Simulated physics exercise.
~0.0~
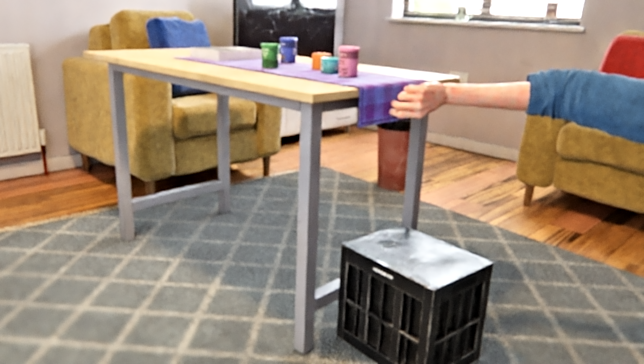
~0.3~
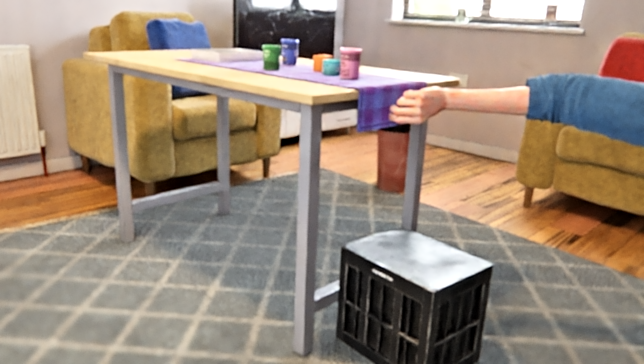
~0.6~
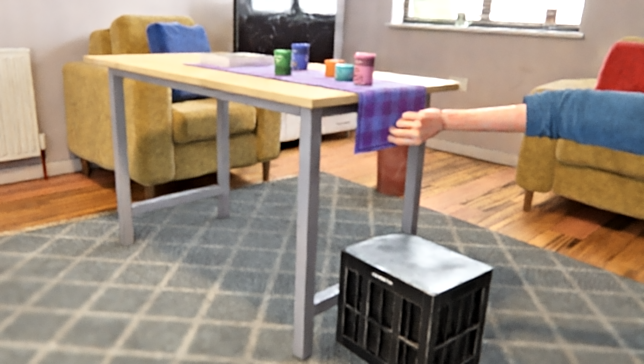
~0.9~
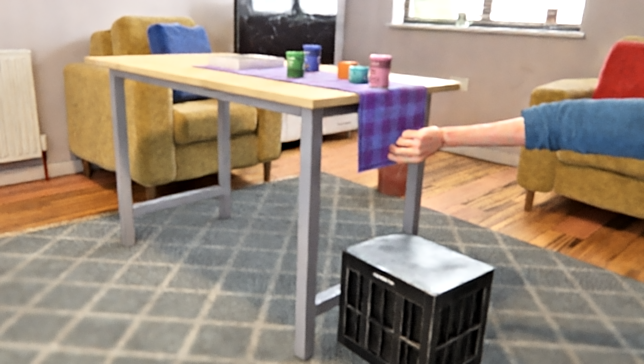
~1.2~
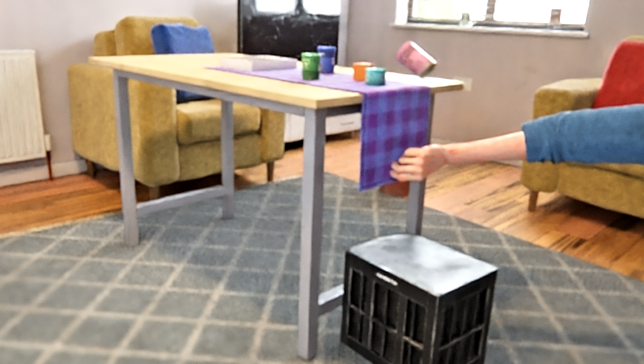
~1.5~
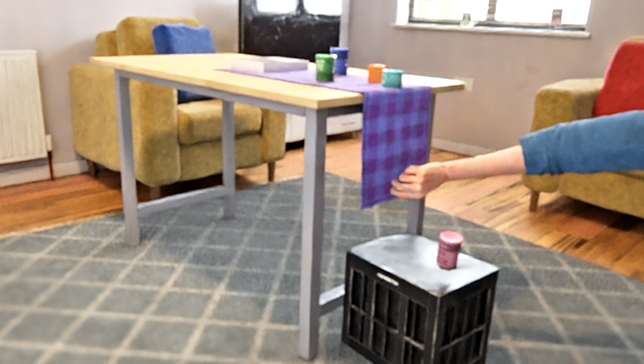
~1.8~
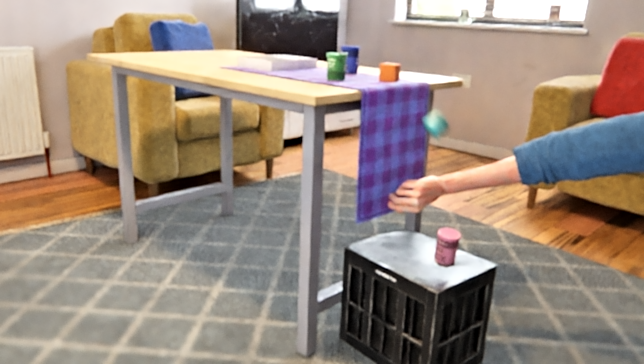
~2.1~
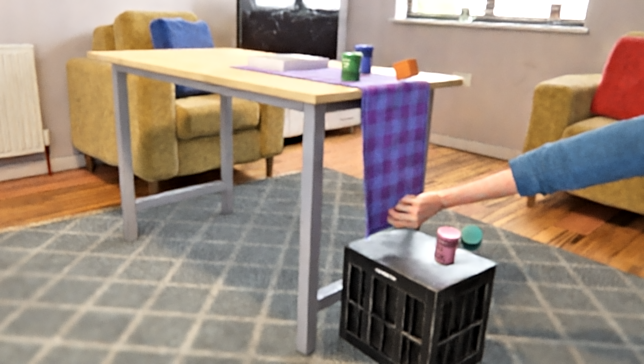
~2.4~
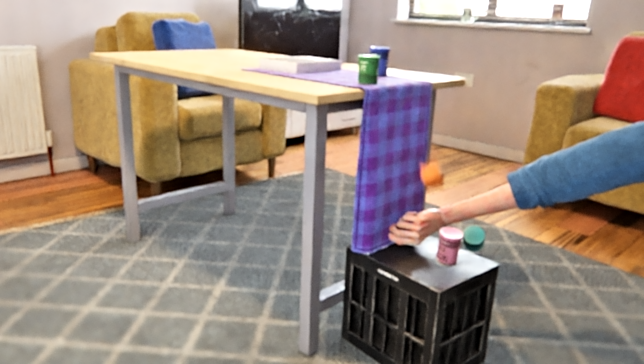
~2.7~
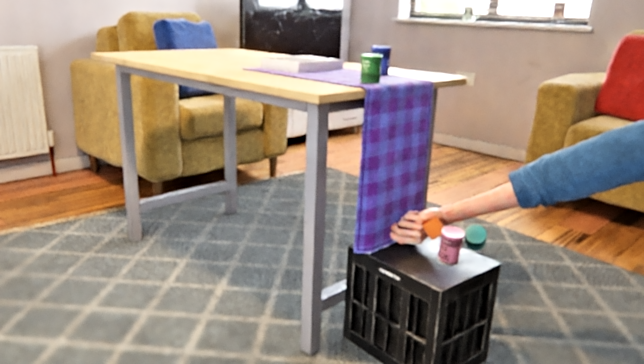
In the video, a hand pulls a purple checked scarf down over the end of a table, carrying a pink can, a turquoise pot and an orange cube off onto a black crate, until the hem reaches the crate, with the green and blue containers and a book still on the table.
